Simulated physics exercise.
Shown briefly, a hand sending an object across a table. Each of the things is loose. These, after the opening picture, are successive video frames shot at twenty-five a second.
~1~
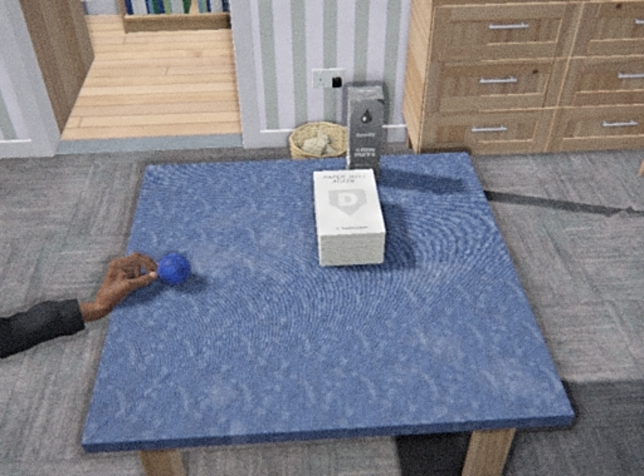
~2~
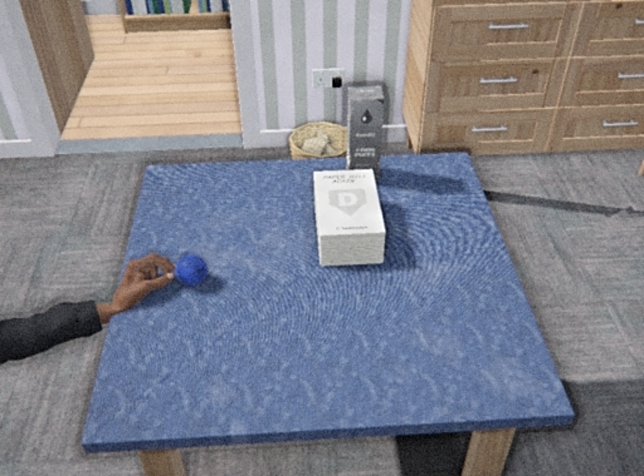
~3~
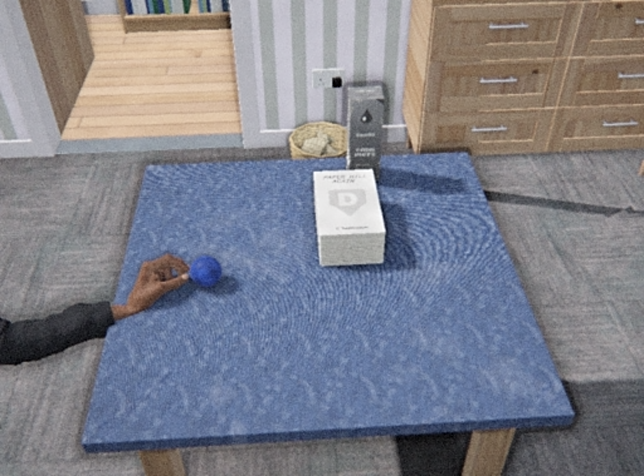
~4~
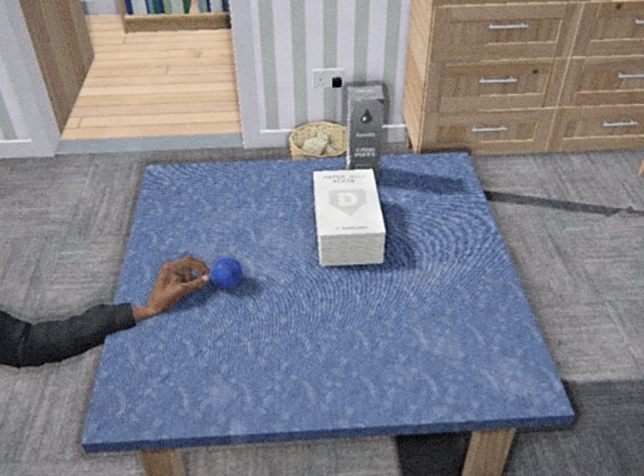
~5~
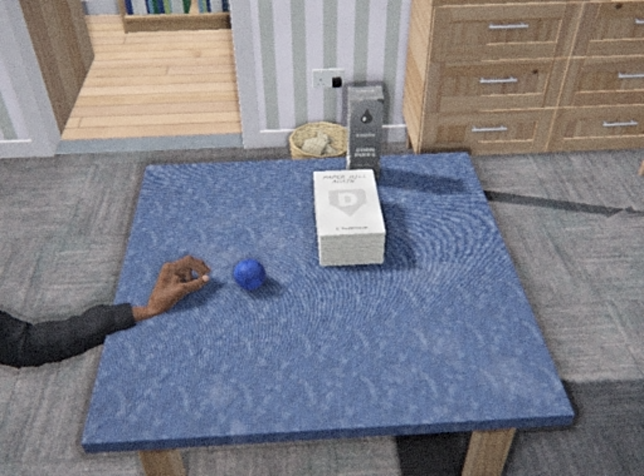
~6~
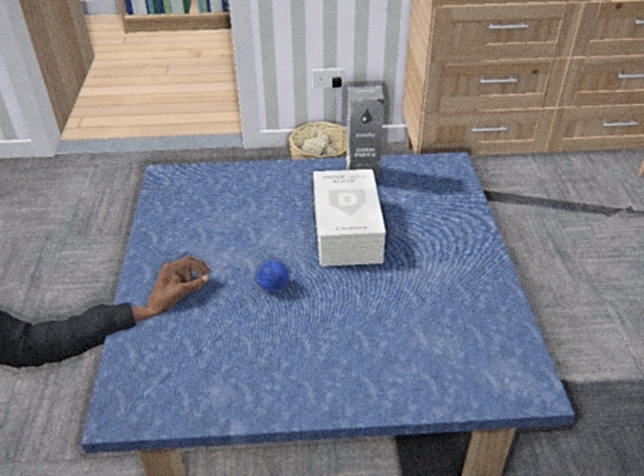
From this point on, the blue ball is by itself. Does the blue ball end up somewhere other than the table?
Yes: It overshoots the table.
Then, 0.30 s later than the last frame, blue ball moved well along near (437, 287).
Then, 0.70 s later than the last frame, blue ball now off the table.
When it is over, off the table, blue ball.
